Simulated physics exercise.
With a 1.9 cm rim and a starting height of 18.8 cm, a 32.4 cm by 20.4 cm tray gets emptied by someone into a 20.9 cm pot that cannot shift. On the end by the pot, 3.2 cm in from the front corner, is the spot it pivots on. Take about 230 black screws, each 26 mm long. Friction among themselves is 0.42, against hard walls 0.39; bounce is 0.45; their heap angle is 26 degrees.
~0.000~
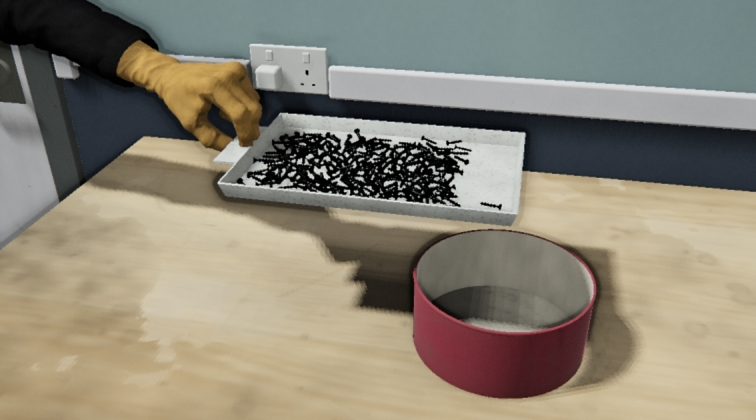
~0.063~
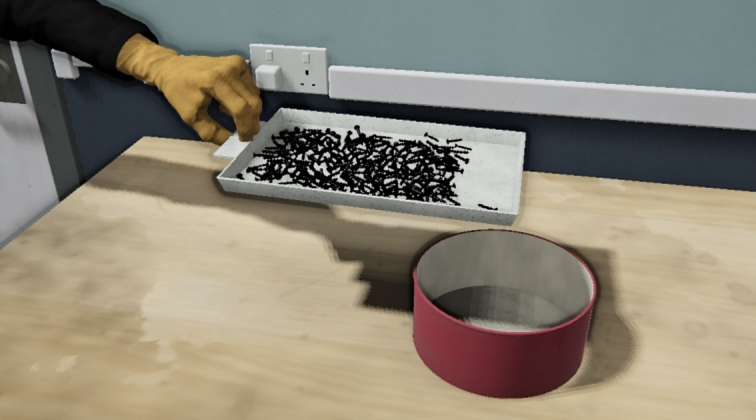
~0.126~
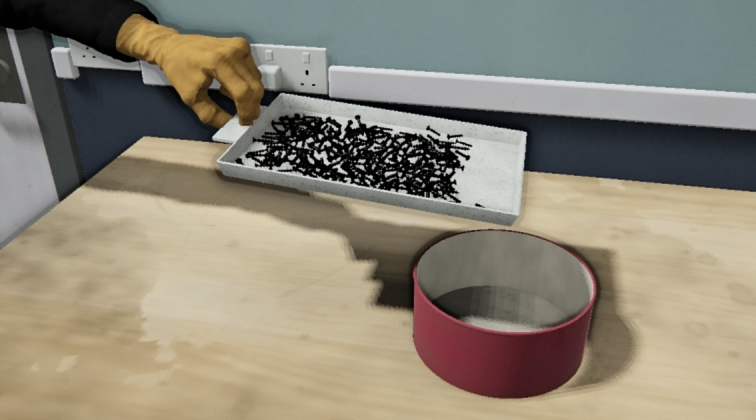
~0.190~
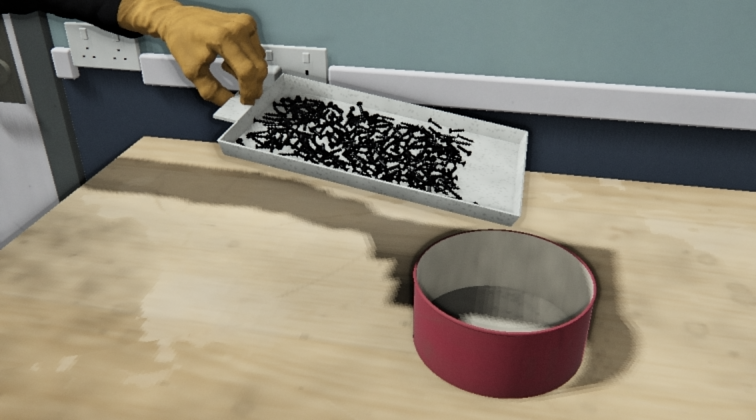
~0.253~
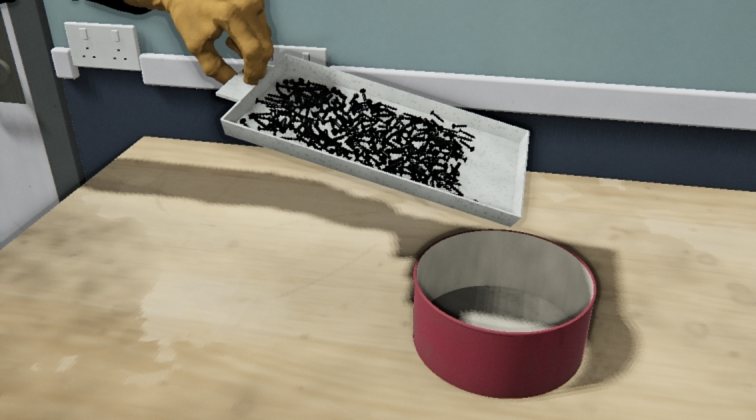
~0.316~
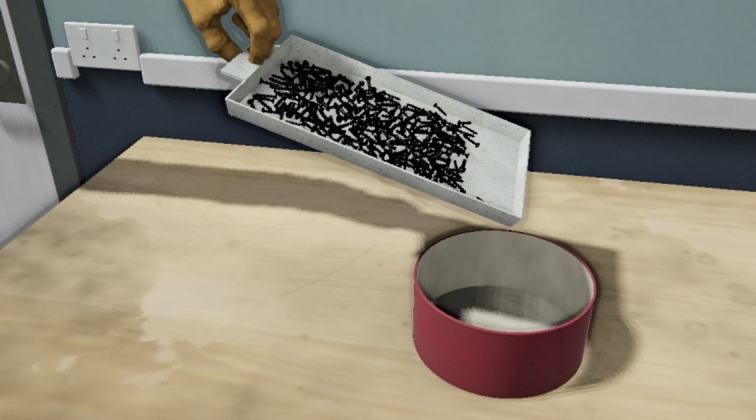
A gloved hand in tan, with a dark sleeve, grips the left end of a pale shallow tray of black screws above a wooden worktop, seen from slightly above by a still camera. A red pot with a pale inside stands at front right, before a teal and navy wall with white sockets and trunking. The hand raises the tray's left end steadily, tilting it down towards the right, while the screws stay heaped inside.
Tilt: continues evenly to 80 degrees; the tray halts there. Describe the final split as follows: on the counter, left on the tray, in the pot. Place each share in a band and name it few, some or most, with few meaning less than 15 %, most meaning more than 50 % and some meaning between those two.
In the end: Counter some, tray few, pot most.
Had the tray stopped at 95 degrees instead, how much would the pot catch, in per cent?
70 per cent.
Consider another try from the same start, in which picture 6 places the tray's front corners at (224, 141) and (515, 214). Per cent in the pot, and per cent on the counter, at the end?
The pot gets 100 and the counter 0.
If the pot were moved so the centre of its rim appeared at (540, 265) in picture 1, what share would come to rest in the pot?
Share in pot at that spot: Some 90 in a hundred.
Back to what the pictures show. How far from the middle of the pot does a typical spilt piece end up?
That comes to near 18 cm.
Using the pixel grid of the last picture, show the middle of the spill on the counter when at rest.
I'd put it near (592, 292).
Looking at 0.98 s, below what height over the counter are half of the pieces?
Height: Around 14 cm.
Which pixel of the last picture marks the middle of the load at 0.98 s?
The middle of the load should be at about (551, 233) by then.
After 0.71 s, tilt 48 degrees; the tray holds 100 %, the pot 0 %.
After 0.98 s, tilt 68 degrees; the tray holds 35 %, the pot 25 %.
Then, at 1.35 s, tilt 80 degrees; the tray holds 10 %, the pot 65 %.
By 2.7 s all is still; counter 25 %, tray 0 %, pot 75 %.
